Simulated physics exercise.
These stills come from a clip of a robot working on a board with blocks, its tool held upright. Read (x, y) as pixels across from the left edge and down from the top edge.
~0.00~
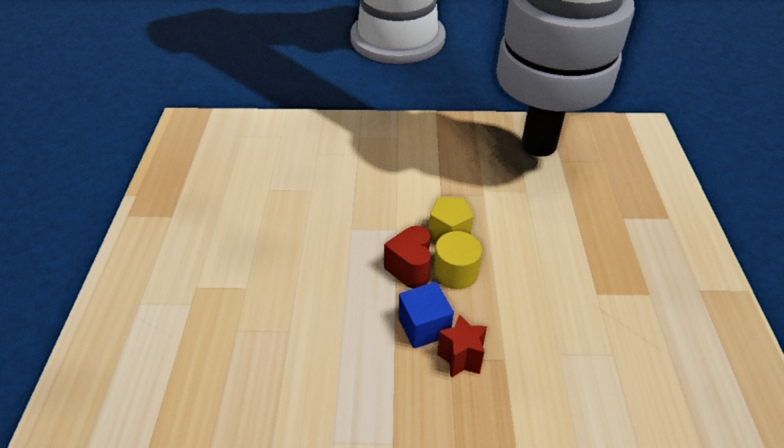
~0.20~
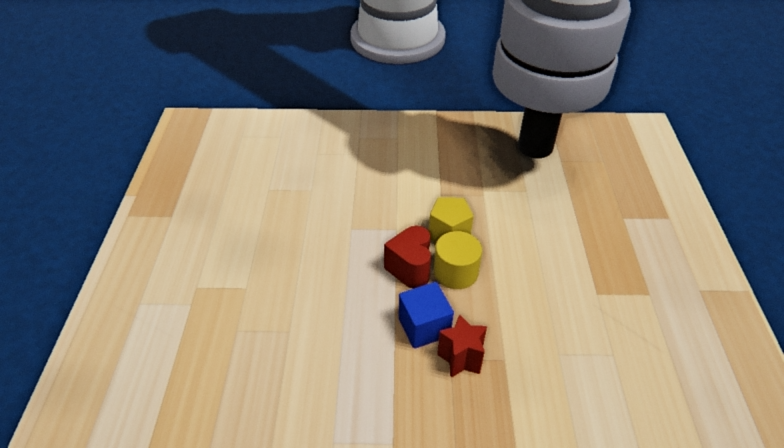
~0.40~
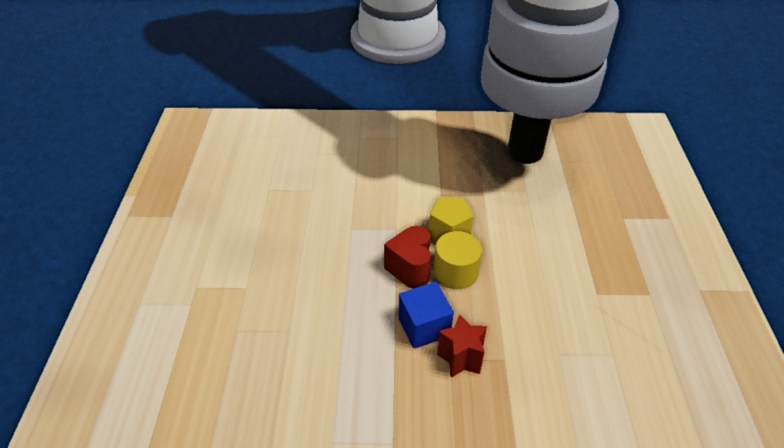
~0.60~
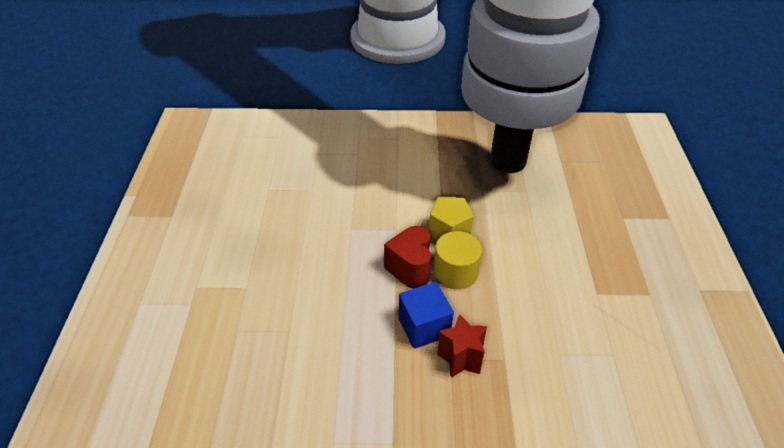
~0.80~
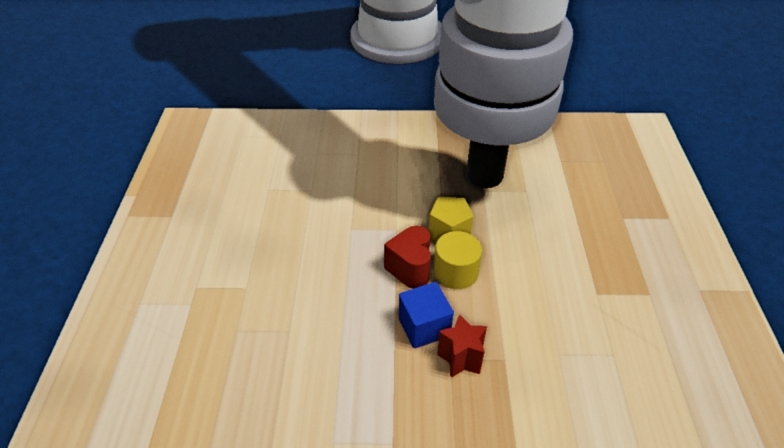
On a light wooden board, a robot arm's black tip moving left and nearer toward five small blocks, which stay still.
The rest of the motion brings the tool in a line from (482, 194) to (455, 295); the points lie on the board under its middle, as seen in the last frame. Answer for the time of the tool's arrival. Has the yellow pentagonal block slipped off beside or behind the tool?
Yes - that is the case.
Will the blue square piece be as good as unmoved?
That would be a no.
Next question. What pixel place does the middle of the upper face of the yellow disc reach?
The yellow disc ends near (426, 297).
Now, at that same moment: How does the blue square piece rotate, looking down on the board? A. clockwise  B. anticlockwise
(B)
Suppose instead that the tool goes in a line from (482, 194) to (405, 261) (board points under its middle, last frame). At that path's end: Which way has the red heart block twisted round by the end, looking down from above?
Against the clock.
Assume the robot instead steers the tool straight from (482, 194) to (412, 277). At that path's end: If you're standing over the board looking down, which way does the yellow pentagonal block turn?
It spins with the clock.
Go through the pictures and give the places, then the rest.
In the first picture, tip of the tool at (538, 147), middles of tops, red heart block at (411, 244), blue square piece at (426, 302), yellow pentagonal block at (452, 210), yellow disc at (459, 247).
In the second picture, tool at (535, 149), nothing pushed.
In the third picture, tool at (525, 154), nothing pushed.
In the fourth picture, tool at (508, 163), nothing pushed.
In the fifth picture, tool at (484, 177), red heart block at (411, 244), blue square piece at (426, 302), yellow pentagonal block at (452, 210), yellow disc at (459, 247).
What follows on the original path. One third of the way, tool at (477, 209); yellow pentagonal block at (444, 217).
Two thirds of the way, tool at (468, 242); red heart block at (402, 247), turned 20° anticlockwise; yellow pentagonal block at (429, 224), turned 30° clockwise; yellow disc at (453, 264).
At the end, tool at (457, 279); red heart block at (401, 247), turned 25° anticlockwise; blue square piece at (399, 330), turned 45° anticlockwise; yellow pentagonal block at (429, 224), turned 30° clockwise; yellow disc at (426, 297).
